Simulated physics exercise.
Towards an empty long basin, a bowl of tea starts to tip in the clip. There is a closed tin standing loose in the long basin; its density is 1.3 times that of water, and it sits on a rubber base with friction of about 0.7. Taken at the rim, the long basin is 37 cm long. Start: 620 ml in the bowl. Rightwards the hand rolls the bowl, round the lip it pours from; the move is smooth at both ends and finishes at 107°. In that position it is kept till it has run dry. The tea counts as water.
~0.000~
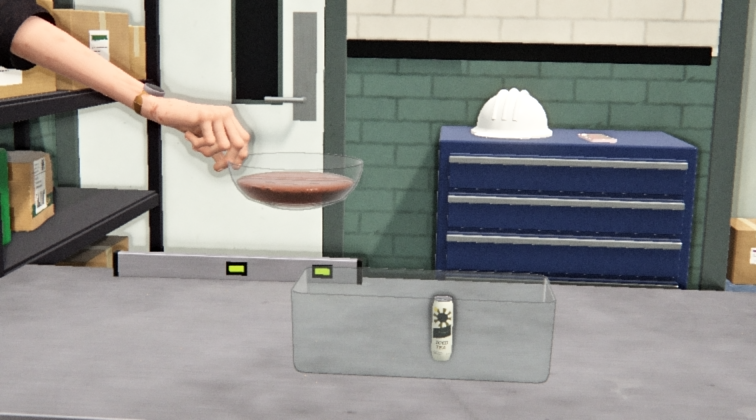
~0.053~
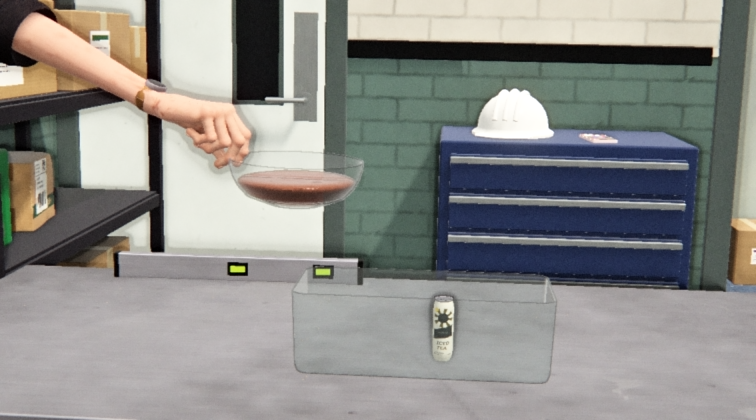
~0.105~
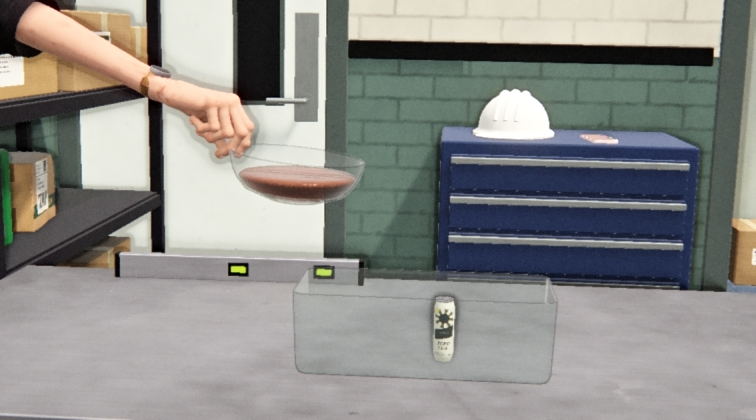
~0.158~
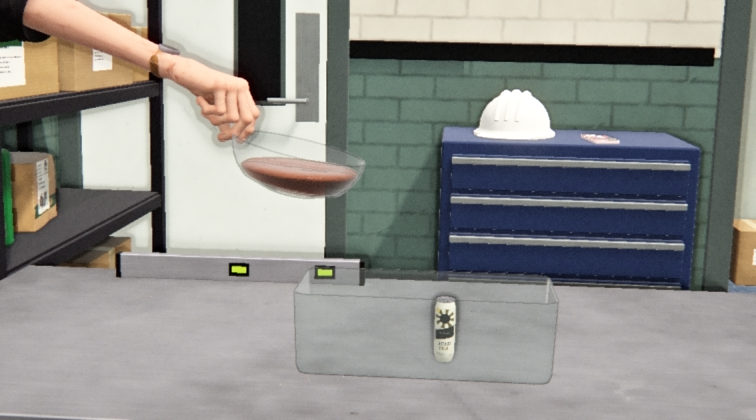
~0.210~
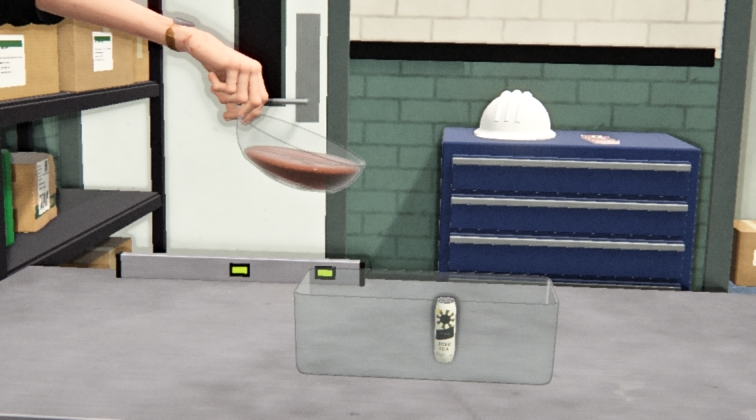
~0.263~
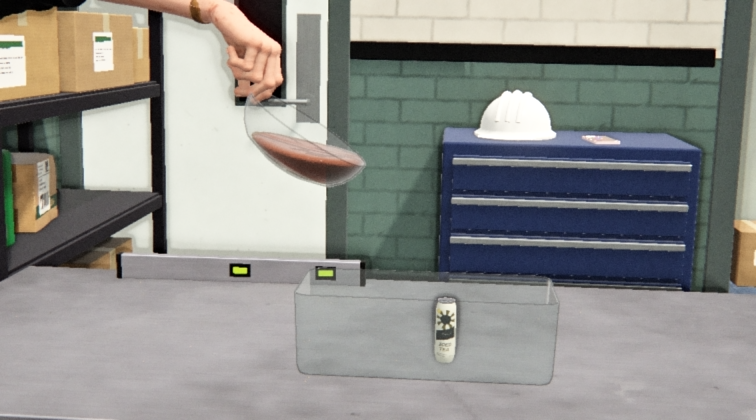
In a workshop, a hand tilting a glass bowl of reddish-brown liquid rightwards above a clear basin holding a small container.
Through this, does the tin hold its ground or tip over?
It does not tilt over.
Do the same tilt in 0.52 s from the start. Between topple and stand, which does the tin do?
In that case the tin stays vertical.
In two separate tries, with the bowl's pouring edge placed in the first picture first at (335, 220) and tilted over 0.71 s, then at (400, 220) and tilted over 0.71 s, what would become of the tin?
Run one: It tumbles. Run two: It does not tip.
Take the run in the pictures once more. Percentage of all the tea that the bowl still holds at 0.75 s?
Near 0 percent, more or less.
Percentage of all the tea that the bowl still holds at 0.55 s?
Near 10 in a hundred.
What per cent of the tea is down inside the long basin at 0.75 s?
Roughly 96 per cent.
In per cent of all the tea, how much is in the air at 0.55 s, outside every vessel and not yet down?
Close to 82 per cent, I'd say.
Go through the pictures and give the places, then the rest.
In the first picture, it leans 0°; its right rim is at (362, 164); the tea meets the walls at (237, 178) and (356, 181); the long basin's rim runs from (299, 280) to (551, 290); the tin's top is at (443, 301).
In the second picture, it leans 1°; its right rim is at (363, 165); the tea meets the walls at (239, 176) and (356, 180).
In the third picture, it leans 6°; its right rim is at (363, 165); the tea meets the walls at (240, 170) and (357, 177).
In the fourth picture, it leans 13°; its right rim is at (364, 165); the tea meets the walls at (242, 161) and (359, 173).
In the fifth picture, it leans 22°; its right rim is at (364, 166); the tea meets the walls at (245, 148) and (361, 166).
In the sixth picture, it leans 32°; its right rim is at (364, 166); the tea meets the walls at (254, 133) and (359, 158).
By 0.55 s the tilt is 94° and 10 per cent is still to pour; the tin stands where it began.
By 0.75 s the tilt is 107° and 0 per cent is still to pour; the tin stands where it began.
By 0.97 s the tilt is 107° and 0 per cent is still to pour; the tin stands where it began.
By 1.21 s the tilt is 107° and 0 per cent is still to pour; the tin stands where it began.
At rest the tin stands where it began.
